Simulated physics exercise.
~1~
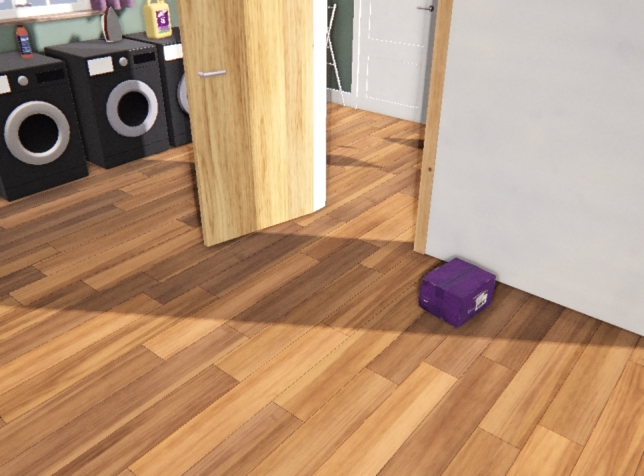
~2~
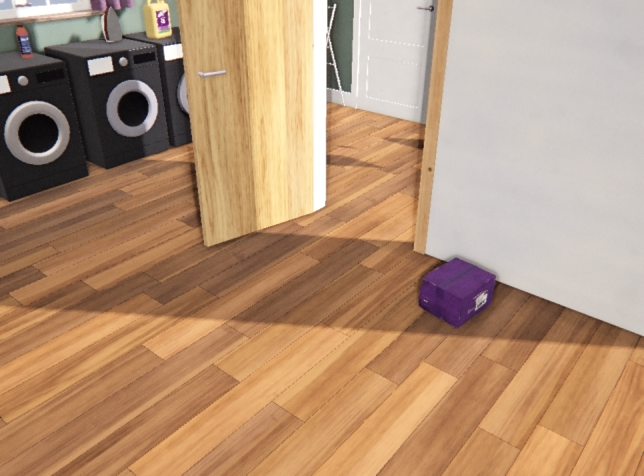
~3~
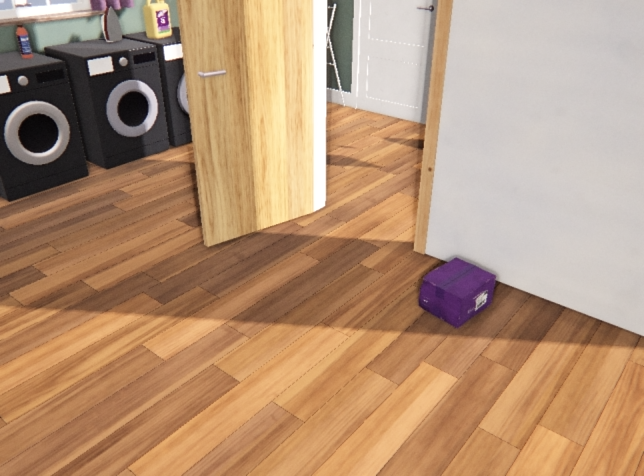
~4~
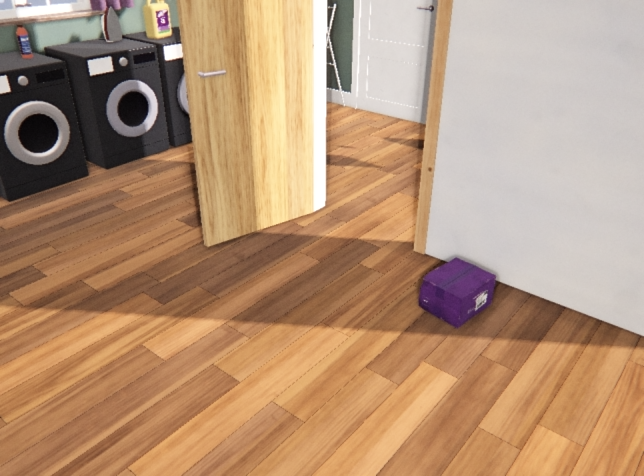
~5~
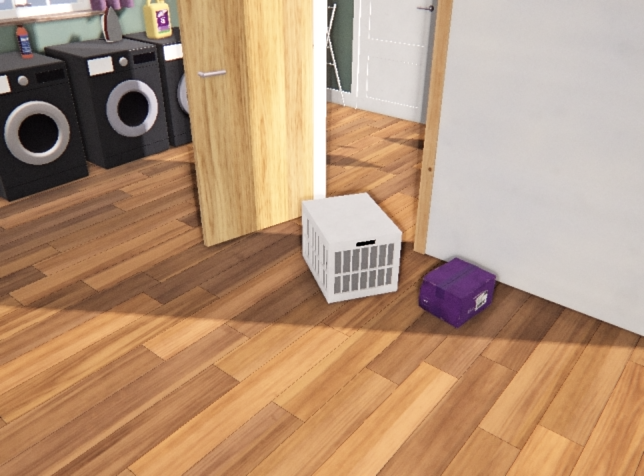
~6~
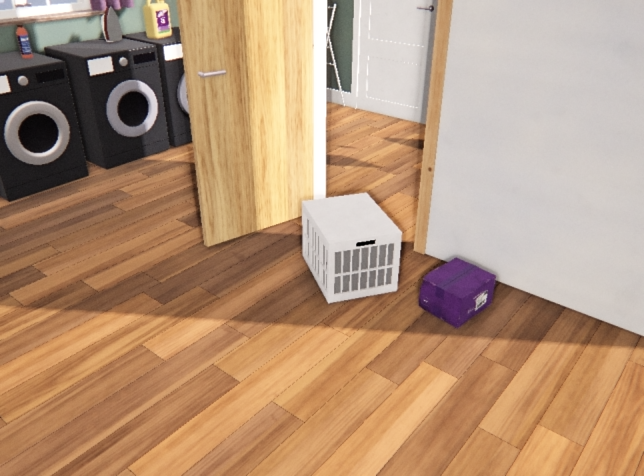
The wooden door stood wide open and still, with a purple parcel resting on the floor by the wall, then a white slatted box appeared to the parcel's left and both stayed put.
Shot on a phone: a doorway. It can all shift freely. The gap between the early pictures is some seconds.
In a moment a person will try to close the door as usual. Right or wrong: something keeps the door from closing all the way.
Right.
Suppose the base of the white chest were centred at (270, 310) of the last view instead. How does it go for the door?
After that, the door ends up flush.
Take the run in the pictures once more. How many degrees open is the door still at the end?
Some 55°.
Then, 0.50 s past the last view, door at 93°.
Then, 0.80 s past the last view, door at 77°.
Then, 1.10 s past the last view, door at 58°.
Finally, door at 56°; both still in place. Final places as the last picture's camera would see them, white chest near (350, 245).
